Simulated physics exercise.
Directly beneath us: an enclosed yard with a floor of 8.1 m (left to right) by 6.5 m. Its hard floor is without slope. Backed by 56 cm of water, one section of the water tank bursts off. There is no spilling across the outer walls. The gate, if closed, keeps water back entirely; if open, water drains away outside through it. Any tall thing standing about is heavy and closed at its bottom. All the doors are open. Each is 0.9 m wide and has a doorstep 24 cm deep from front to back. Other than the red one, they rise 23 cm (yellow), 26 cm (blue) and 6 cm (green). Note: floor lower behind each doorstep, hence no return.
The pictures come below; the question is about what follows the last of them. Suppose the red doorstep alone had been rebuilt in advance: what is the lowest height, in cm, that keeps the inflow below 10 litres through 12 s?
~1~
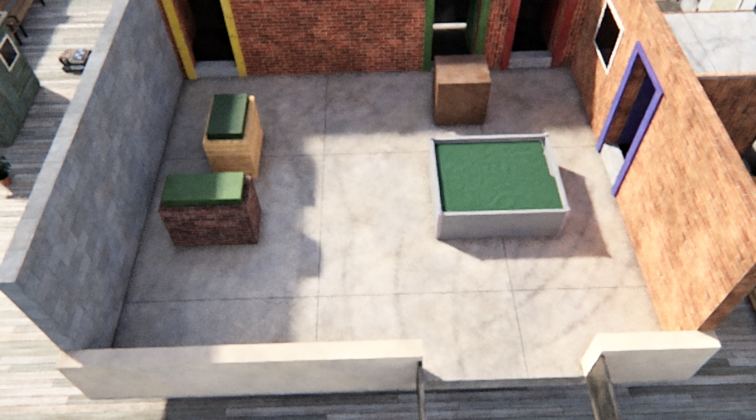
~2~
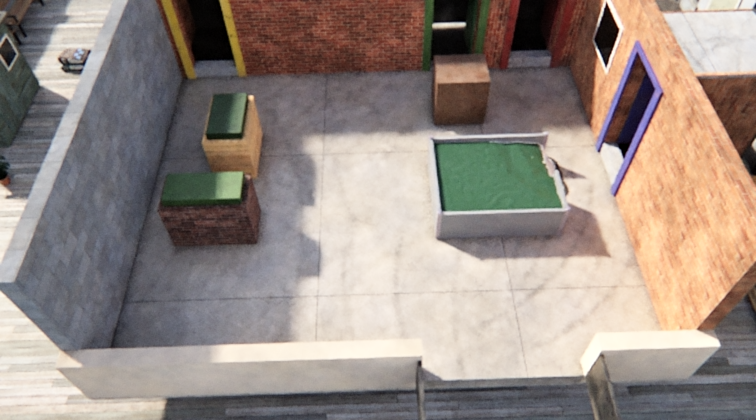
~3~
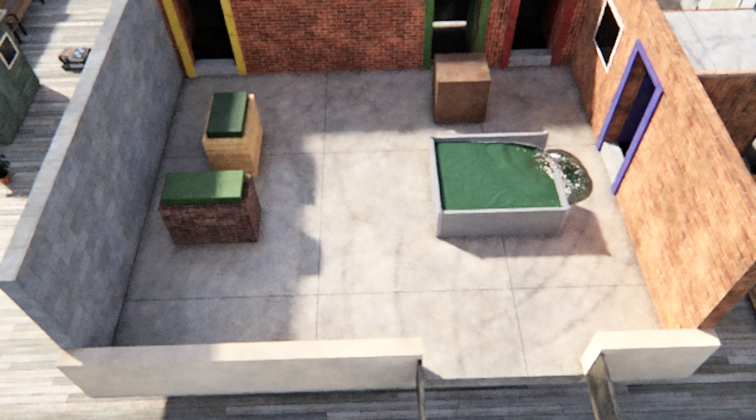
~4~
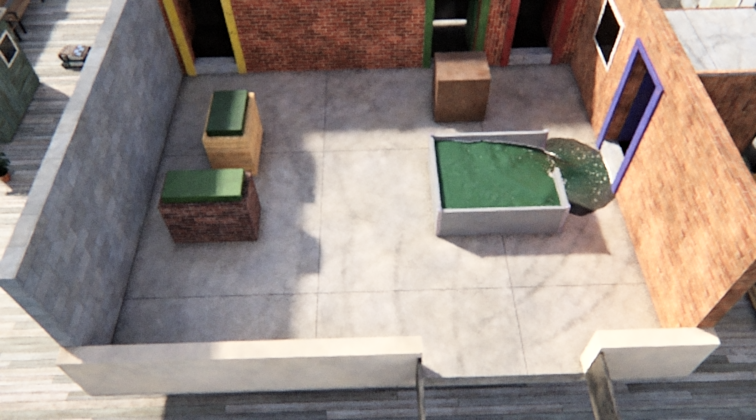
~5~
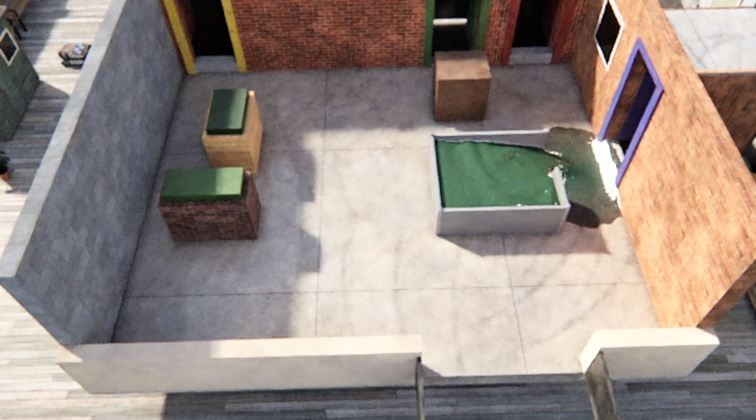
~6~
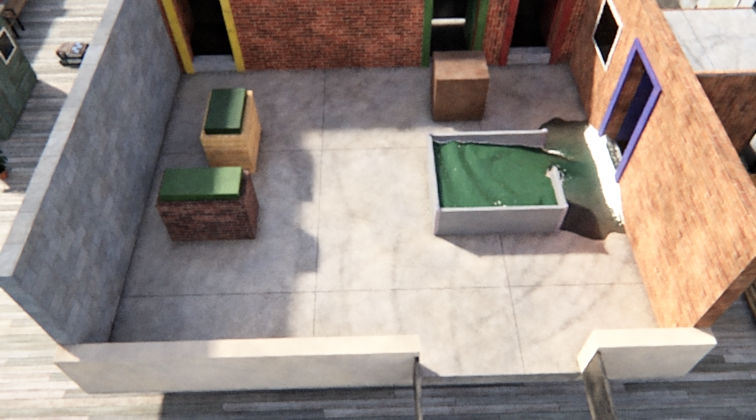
About 17 cm.
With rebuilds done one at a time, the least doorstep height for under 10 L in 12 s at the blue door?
About 34 cm at blue.
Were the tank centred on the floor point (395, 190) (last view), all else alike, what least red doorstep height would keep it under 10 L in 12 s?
It should be around 15 cm high.
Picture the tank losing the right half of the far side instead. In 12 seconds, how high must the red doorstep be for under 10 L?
With that break, close to 26 cm.
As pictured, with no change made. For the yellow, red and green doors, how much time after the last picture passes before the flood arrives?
Yellow = 5.0 s, red = 1.0 s, green = 1.8 s.
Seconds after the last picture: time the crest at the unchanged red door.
I'd say near 1.8 seconds.
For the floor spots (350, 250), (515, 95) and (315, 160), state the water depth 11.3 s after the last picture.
Depths in order: 2 / 4 / 2 cm.
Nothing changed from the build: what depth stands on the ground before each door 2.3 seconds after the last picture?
In cm: Yellow 0, red 19, blue 24, green 6.
Then, 0.7 s after the last picture water covers 10 % of the floor, deepest (38 cm) near (597, 173); it has not reached the red door.
Then, 2.3 s after the last picture water covers 25 % of the floor, deepest (24 cm) near (597, 173); 19 cm at the red door, 0 litres in over its 24 cm doorstep.
Then, 11.3 s after the last picture water covers 90 % of the floor, deepest (7 cm) near (600, 181); 5 cm at the red door, 0 litres in over its 24 cm doorstep.
At the red door as built, the water peaked near 20 cm, 1.9 s after the last picture.
With a doorstep of 13.5 cm, 31 litres would have come in within the 12 s; with 18.5 cm, 5 litres. So under 10 litres takes about 17 cm.
